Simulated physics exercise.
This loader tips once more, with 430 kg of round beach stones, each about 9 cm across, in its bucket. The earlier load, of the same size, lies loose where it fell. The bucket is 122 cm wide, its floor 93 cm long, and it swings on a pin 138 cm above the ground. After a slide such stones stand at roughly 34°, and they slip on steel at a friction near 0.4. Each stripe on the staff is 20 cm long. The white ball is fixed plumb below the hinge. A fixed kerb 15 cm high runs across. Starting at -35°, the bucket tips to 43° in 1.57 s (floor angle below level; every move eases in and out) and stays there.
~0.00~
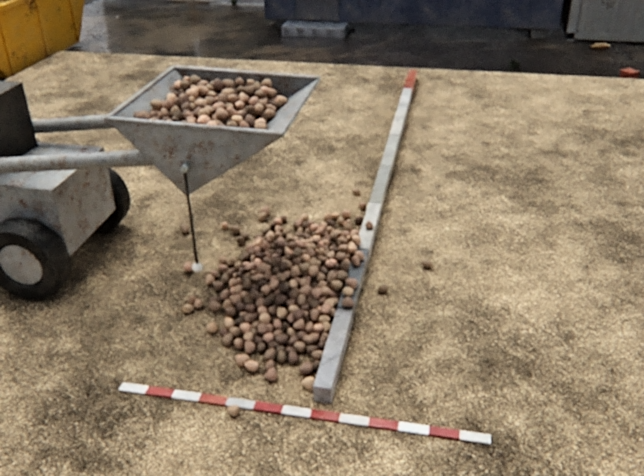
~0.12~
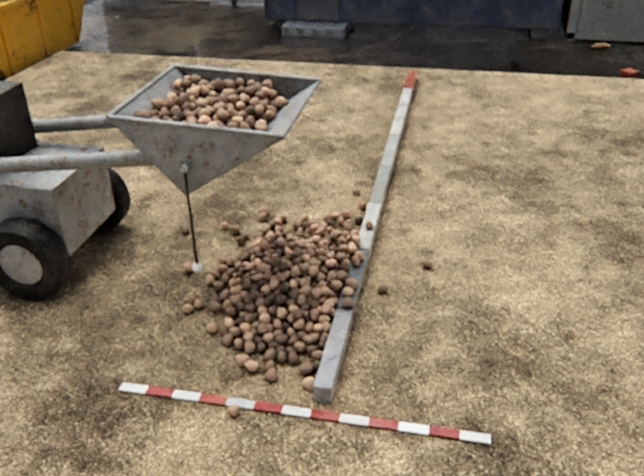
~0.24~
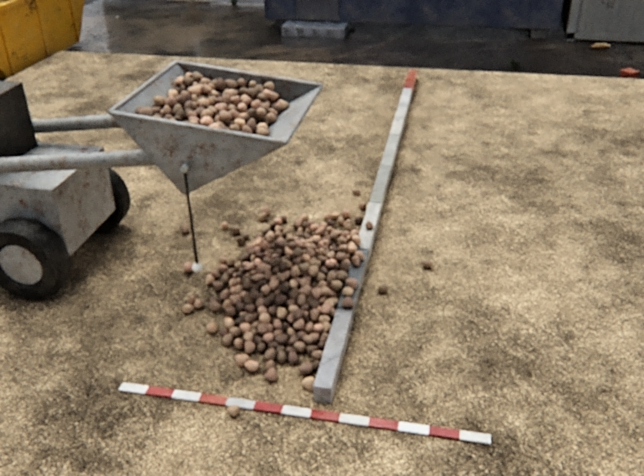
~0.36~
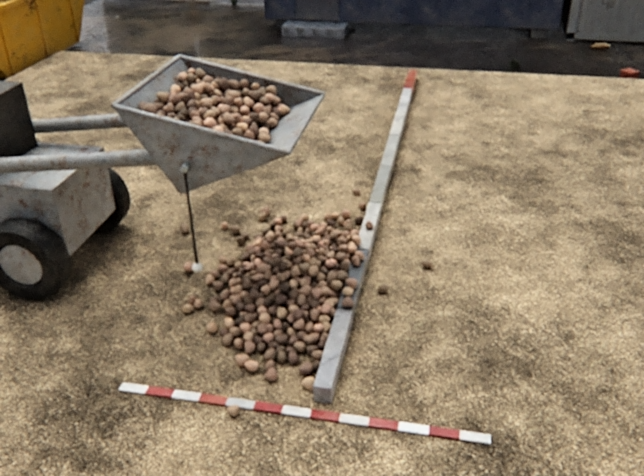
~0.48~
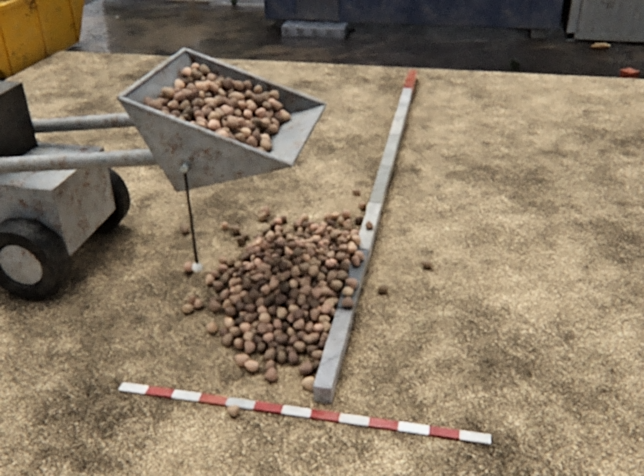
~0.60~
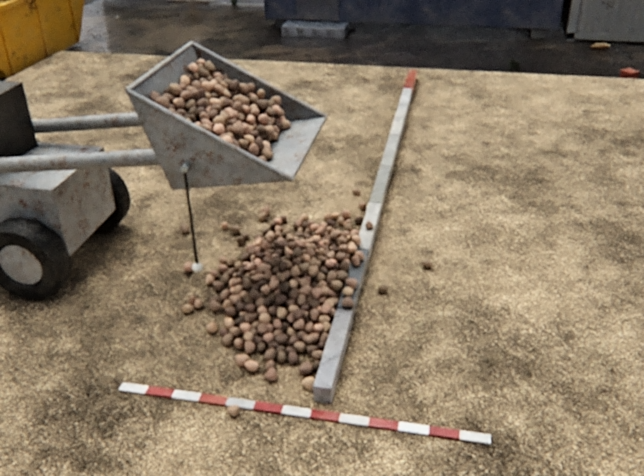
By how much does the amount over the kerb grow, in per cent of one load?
Close to 33 parts in a hundred.
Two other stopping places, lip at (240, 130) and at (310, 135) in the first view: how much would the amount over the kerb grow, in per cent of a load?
First some 5, then 55 per cent.
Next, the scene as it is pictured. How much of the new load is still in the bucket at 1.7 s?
Roughly 20 per cent is still inside.
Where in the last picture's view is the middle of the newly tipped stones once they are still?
Their middle is at about (331, 275).
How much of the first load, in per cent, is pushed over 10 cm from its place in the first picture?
About 10 per cent.
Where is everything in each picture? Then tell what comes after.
The first frame shows lip at (283, 134), floor tilted -35°, highest stones at (215, 91). The earlier load is highest near (305, 261), 22 cm above ground level, 99 % on this side of the kerb.
The second frame shows lip at (284, 137), floor tilted -34°, highest stones at (209, 89); the stones move at 0.1 m/s on average.
The third frame shows lip at (287, 143), floor tilted -30°, highest stones at (201, 84); the stones move at 0.1 m/s on average.
The fourth frame shows lip at (290, 153), floor tilted -25°, highest stones at (194, 82); the stones move at 0.2 m/s on average.
The fifth frame shows lip at (292, 166), floor tilted -18°, highest stones at (194, 76); the stones move at 0.3 m/s on average.
In the sixth frame, the bucket is at -9°, its lip at (293, 180); the top of the load is at (195, 74); the stones move at 0.3 m/s on average.
After 1.2 s the floor is at 31°; in per cent of one load, 94 in the bucket, 105 on this side of the kerb; the foremost stones are at (368, 270).
After 1.7 s the floor is at 43°; in per cent of one load, 21 in the bucket, 175 on this side of the kerb, 4 over the kerb; the foremost stones are at (388, 290).
After 2.0 s the floor is at 43°; in per cent of one load, 0 in the bucket, 177 on this side of the kerb, 23 over the kerb; the foremost stones are at (449, 299).
After 4.8 s the floor is at 43°; in per cent of one load, 0 in the bucket, 166 on this side of the kerb, 34 over the kerb; the foremost stones are at (532, 315). Net gain over the kerb, 33.
